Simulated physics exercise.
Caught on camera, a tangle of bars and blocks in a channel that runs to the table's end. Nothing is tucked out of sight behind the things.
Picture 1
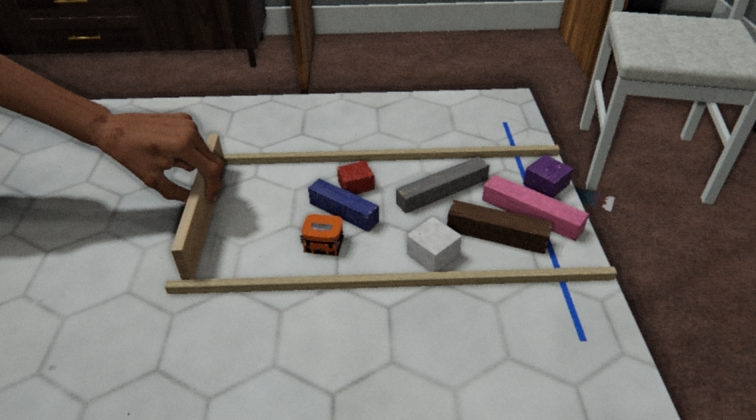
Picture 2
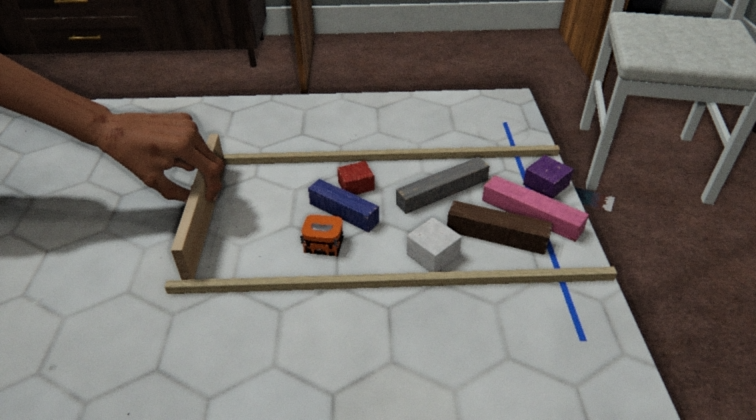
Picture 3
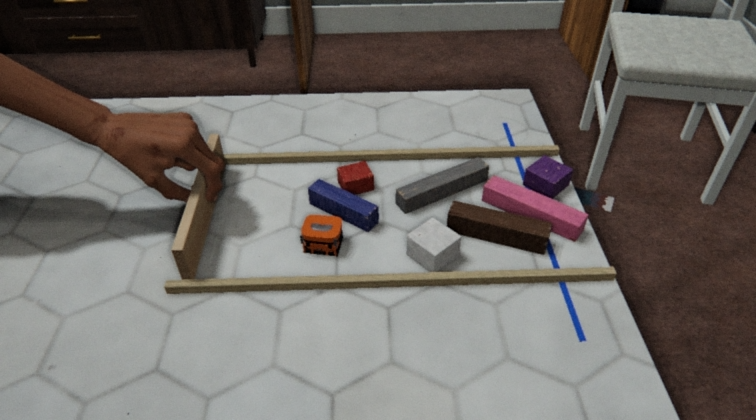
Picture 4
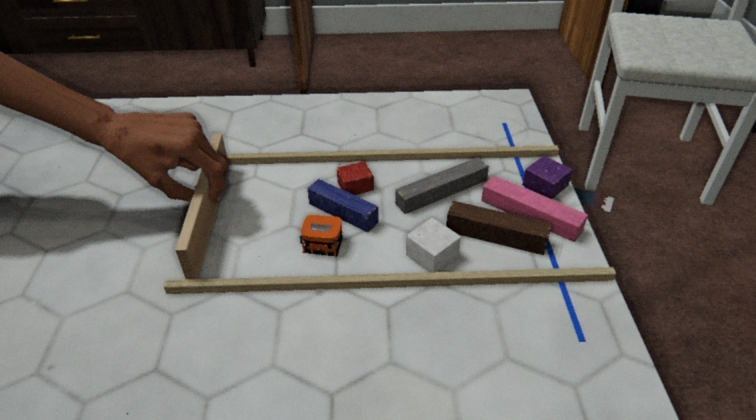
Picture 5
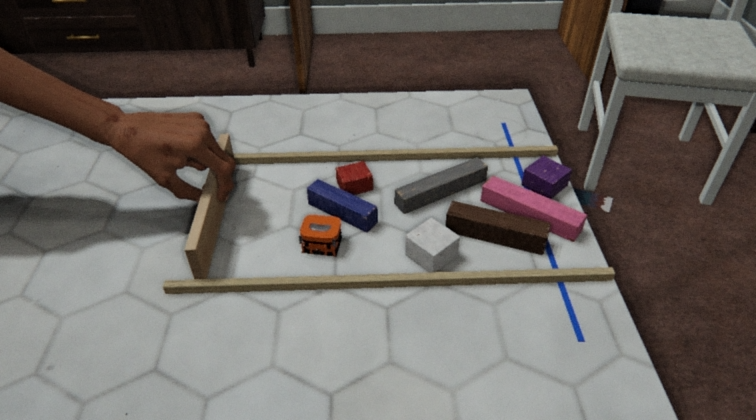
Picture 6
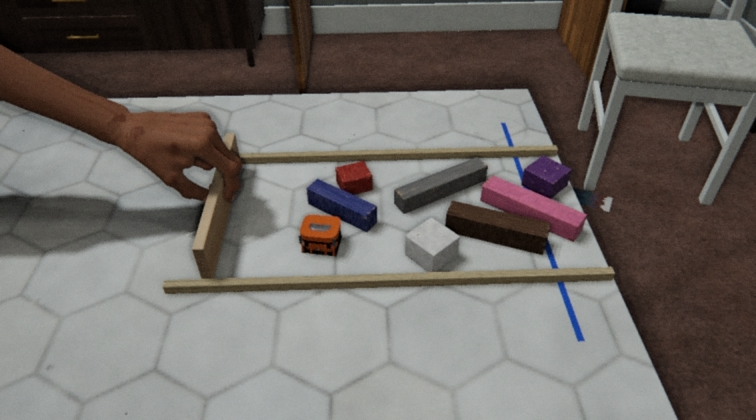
A hand reaches in from the left and holds an upright wooden board between two thin wooden rails on a white hexagon-tiled tabletop, viewed from above at an angle. Between the rails lie red, orange and blue pieces, then grey, white and brown ones, with pink and purple by a blue line at right. The hand slides the board slightly rightward, while the pieces and camera stay practically still.
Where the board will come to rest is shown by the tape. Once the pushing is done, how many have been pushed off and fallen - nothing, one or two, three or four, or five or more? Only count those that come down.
Expect a modest handful, three or four, to go down.
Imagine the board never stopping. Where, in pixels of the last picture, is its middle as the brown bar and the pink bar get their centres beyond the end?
The middle is at (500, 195) when it's the brown bar, and at (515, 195) when it's the pink bar.
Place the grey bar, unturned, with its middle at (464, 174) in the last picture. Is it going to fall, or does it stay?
It drops down.
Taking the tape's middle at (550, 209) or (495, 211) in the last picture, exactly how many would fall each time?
Well, you'd get 4 the first time and 0 the second time.
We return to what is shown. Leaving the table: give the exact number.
That would be exactly 4.
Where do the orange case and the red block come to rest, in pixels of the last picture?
Going in order: First (563, 226), then (541, 165).
Soon after, none off yet; purple block at rest near (546, 177); pink bar at rest near (531, 207); brown bar at rest near (496, 227).
Then, none off yet; purple block at rest near (546, 177); pink bar moving near (538, 208); brown bar moved a little near (556, 234).
At rest, the number that fall off is three or four; fallen, grey bar, brown bar, pink bar and purple block.
